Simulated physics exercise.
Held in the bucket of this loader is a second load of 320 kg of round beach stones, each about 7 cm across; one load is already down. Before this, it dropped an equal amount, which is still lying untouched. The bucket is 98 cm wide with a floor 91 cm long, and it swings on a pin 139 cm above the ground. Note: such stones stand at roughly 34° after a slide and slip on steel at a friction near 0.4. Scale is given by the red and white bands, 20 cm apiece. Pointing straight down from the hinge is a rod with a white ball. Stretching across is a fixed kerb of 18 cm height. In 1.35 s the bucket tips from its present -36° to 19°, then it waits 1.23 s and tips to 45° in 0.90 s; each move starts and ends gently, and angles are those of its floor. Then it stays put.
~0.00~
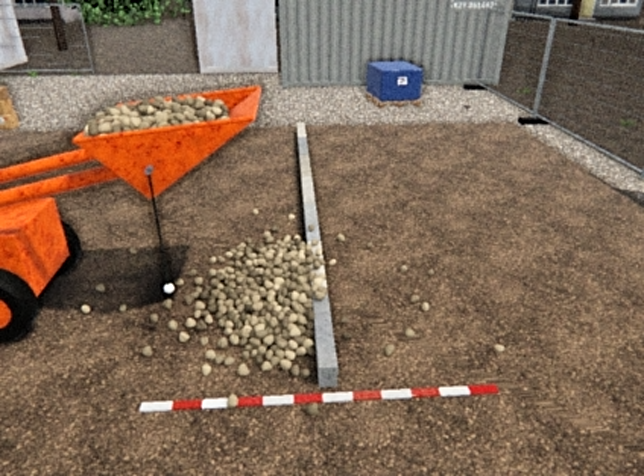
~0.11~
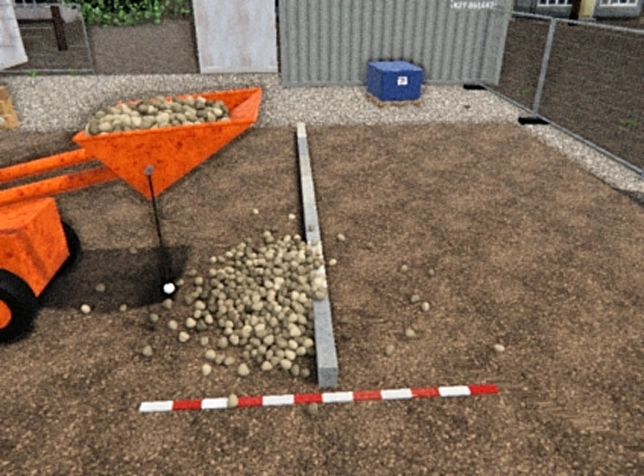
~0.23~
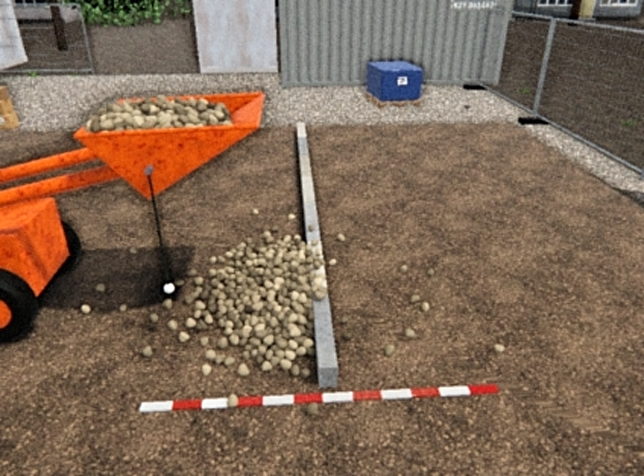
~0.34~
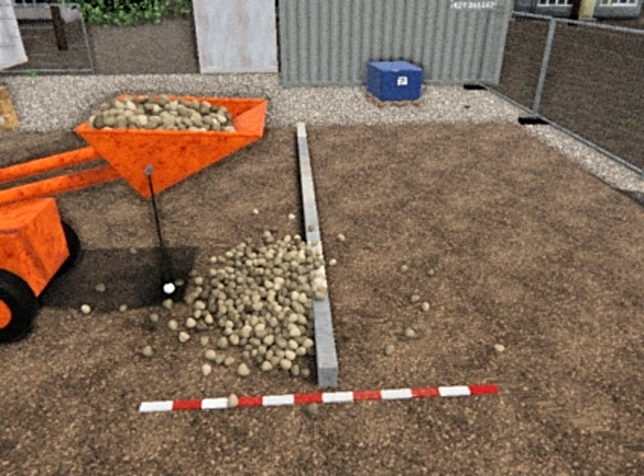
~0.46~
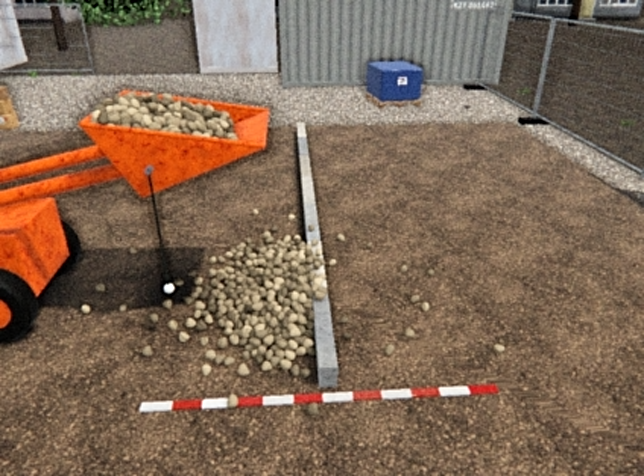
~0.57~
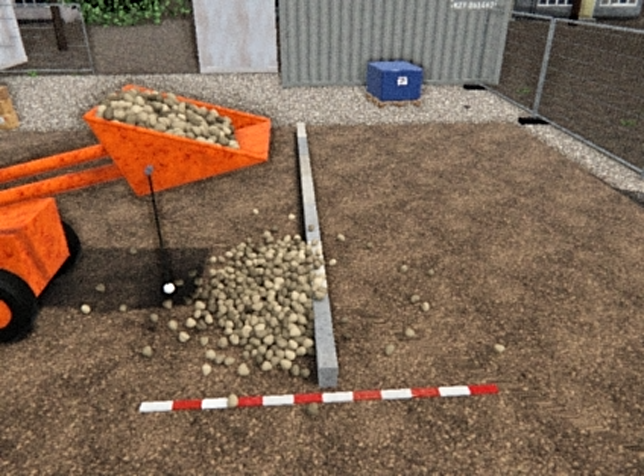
To begin with, an orange machine at the left holds a bucket of pale round stones, its rim nearly level, above bare ground where a heap lies against a grey kerb. The bucket then tilts gradually, its right lip lowering and its stones riding along inside, while the heap below stays still.
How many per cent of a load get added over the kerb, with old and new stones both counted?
63 %.
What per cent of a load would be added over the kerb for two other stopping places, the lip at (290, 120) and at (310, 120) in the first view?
Near 95 in a hundred first, near 100 in a hundred second.
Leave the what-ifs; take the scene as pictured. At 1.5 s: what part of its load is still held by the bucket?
Roughly 85 parts in a hundred of the load.
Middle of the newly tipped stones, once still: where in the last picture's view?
Centre at roughly (341, 283).
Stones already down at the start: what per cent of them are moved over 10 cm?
5 per cent.
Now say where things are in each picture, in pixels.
In the first frame, lip at (253, 119), floor tilted -36°, highest stones at (182, 105). The earlier load is highest near (300, 273), 26 cm above ground level, 98 % on this side of the kerb, 2 % over the kerb.
In the second frame, the bucket is at -35°, its lip at (255, 121); the top of the load is at (175, 105); the stones move at 0.1 m/s on average.
In the third frame, lip at (257, 126), floor tilted -32°, highest stones at (158, 106); the stones move at 0.1 m/s on average.
In the fourth frame, the bucket is at -27°, its lip at (261, 135); the top of the load is at (135, 105); the stones move at 0.2 m/s on average.
In the fifth frame, lip at (264, 146), floor tilted -21°, highest stones at (128, 100); the stones move at 0.2 m/s on average.
In the sixth frame, the bucket is at -15°, its lip at (266, 159); the top of the load is at (131, 96); the stones move at 0.3 m/s on average.
After 1.0 s the floor is at 10°; in per cent of one load, 100 in the bucket, 98 on this side of the kerb, 2 over the kerb; the foremost stones are at (416, 299).
After 1.5 s the floor is at 19°; in per cent of one load, 87 in the bucket, 111 on this side of the kerb, 2 over the kerb; the foremost stones are at (416, 299).
After 3.9 s the floor is at 45°; in per cent of one load, 0 in the bucket, 135 on this side of the kerb, 65 over the kerb; the foremost stones are at (494, 273).
After 6.5 s the floor is at 45°; in per cent of one load, 0 in the bucket, 135 on this side of the kerb, 65 over the kerb; the foremost stones are at (494, 273). Net gain over the kerb, 63.
